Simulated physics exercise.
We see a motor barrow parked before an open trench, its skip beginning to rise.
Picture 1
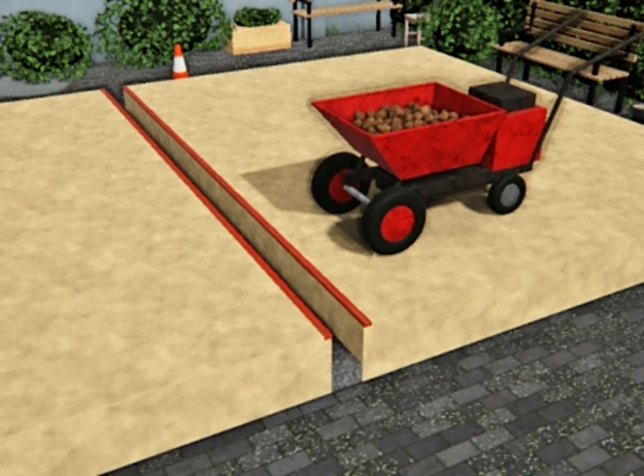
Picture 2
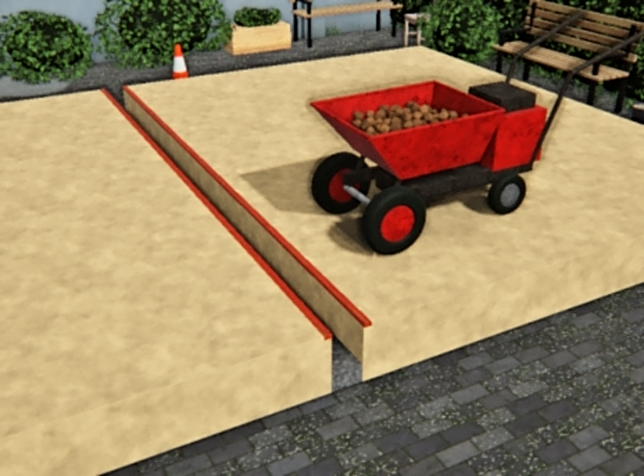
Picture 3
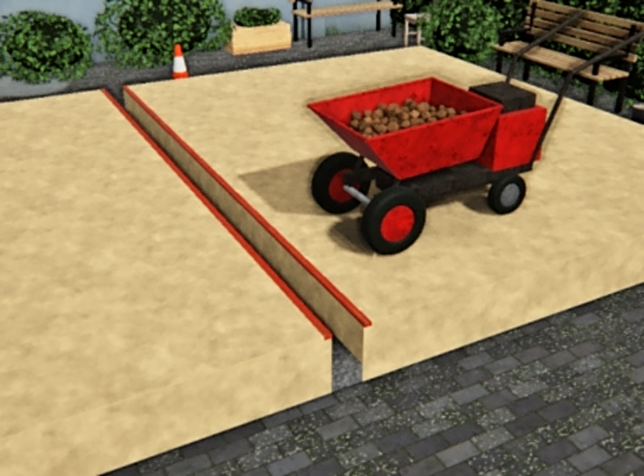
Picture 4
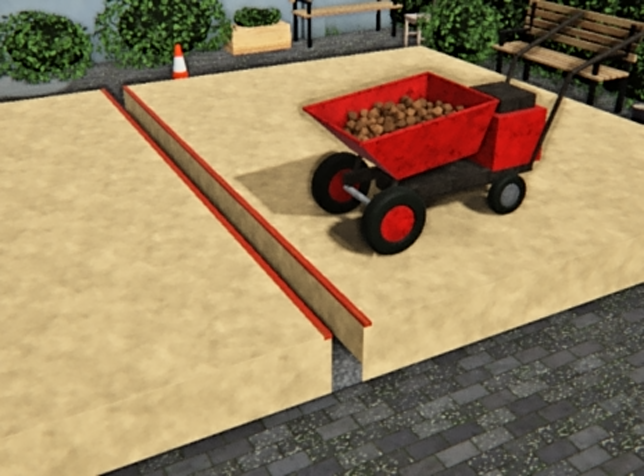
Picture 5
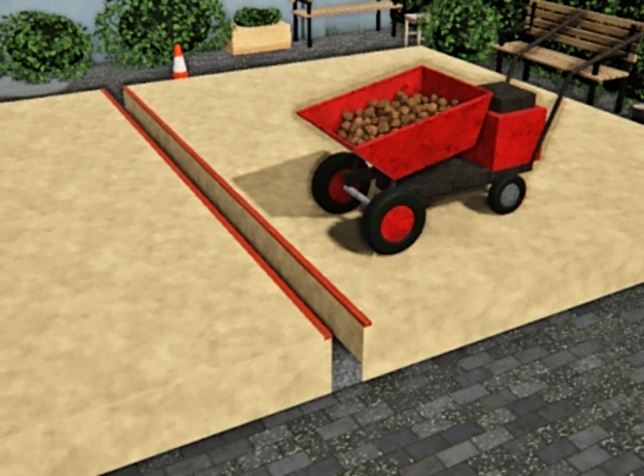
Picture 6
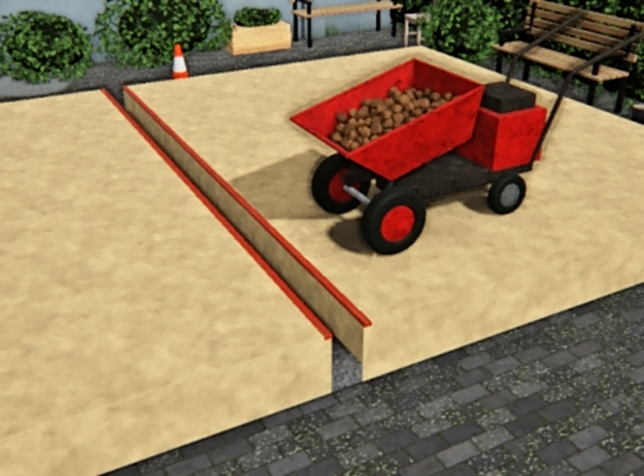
The clip shows a red motor barrow loaded with brown clods, parked beside a narrow, red-edged trench in a sandy surface. Its skip starts level, then gradually tilts forward to the left while the wheels stay still.
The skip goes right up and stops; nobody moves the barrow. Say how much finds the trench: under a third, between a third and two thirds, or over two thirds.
Between the edges lies between a third and two thirds of the load.
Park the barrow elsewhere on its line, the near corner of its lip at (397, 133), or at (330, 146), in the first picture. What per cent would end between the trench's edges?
In turn 60 and 0 in a hundred.
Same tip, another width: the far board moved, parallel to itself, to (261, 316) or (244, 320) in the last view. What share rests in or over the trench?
In turn 100 and 100 in a hundred.
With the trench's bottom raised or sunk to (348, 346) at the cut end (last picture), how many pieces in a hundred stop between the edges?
About 30 per cent.
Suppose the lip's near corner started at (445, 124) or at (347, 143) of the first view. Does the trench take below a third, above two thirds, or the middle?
In turn: Under a third; under a third.
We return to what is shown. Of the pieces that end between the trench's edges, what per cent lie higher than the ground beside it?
Close to 5 per cent.
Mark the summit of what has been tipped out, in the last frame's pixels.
Around (232, 249).
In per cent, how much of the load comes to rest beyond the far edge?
It comes to 50 per cent or so.
Just after the last frame, skip tipped steeply; every one in the skip.
A moment on, skip tipped right over; roughly two thirds in the skip; about a tenth in or heaped over the trench; roughly a quarter beyond it; just a few falling.
Further on, skip tipped right over; about a tenth in the skip; roughly a third in or heaped over the trench; roughly half beyond it.
When it is over, skip tipped right over; just a few in the skip; roughly half in or heaped over the trench; roughly half beyond it.
